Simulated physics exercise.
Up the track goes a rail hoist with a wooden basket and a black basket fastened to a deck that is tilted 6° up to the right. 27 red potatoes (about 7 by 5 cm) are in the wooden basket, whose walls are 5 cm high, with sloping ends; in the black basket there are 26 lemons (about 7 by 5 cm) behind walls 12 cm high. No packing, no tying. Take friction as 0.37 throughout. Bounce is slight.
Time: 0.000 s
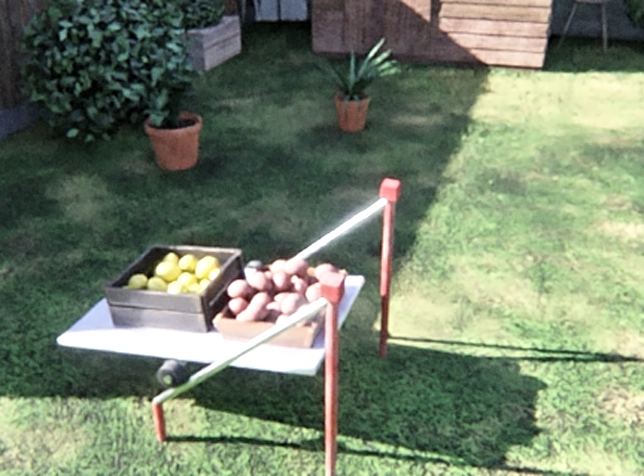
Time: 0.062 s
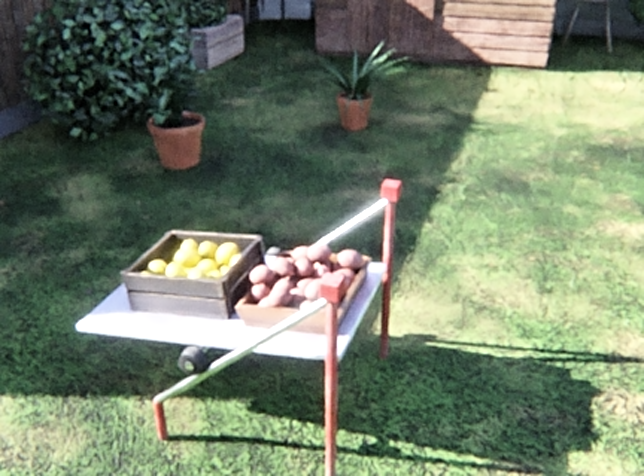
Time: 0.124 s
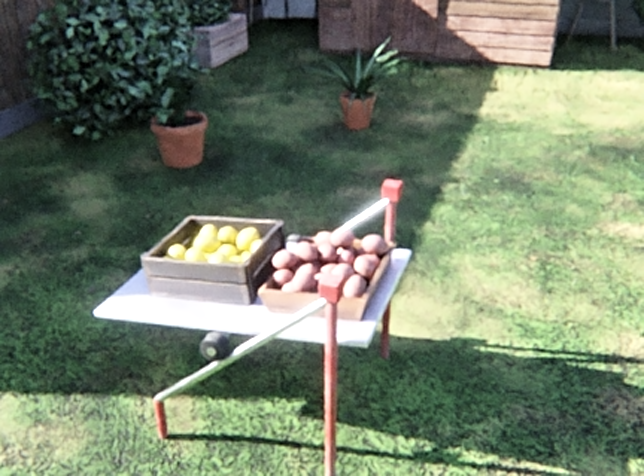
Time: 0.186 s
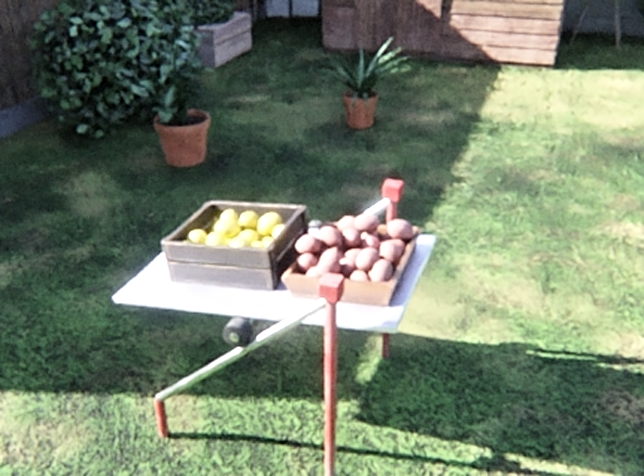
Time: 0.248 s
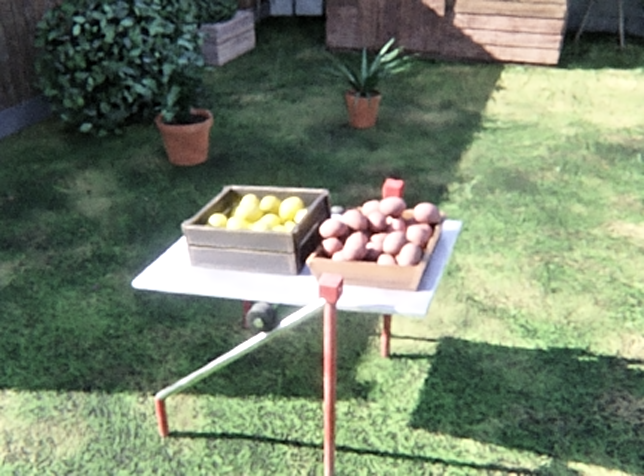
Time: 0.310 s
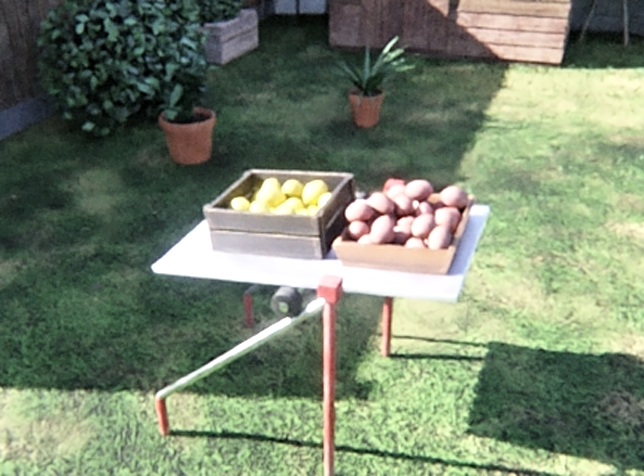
A white deck carrying baskets of lemons and red potatoes slides up a sloping track rightward.
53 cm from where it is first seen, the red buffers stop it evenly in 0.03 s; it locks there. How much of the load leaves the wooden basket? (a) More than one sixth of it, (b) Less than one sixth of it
Answer: A.
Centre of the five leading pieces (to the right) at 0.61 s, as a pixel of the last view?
Roughly at (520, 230).
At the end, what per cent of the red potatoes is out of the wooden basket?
I'd say close to 25 per cent, give or take.
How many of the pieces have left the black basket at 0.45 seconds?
The black basket is at around 0.
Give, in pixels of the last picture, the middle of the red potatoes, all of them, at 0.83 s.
Middle approx. (437, 217).
After 0.33 s, braking begins.
After 0.45 s, wooden basket 26 in, 1 out and black basket 26 in, 0 out.
After 0.61 s, wooden basket 21 in, 6 out and black basket 26 in, 0 out.
After 0.83 s, wooden basket 21 in, 6 out and black basket 25 in, 1 out.
Outcome (at 1.38 s), wooden basket 20 in, 7 out and black basket 25 in, 1 out. Asked share, 7 of 27, 26 per cent.
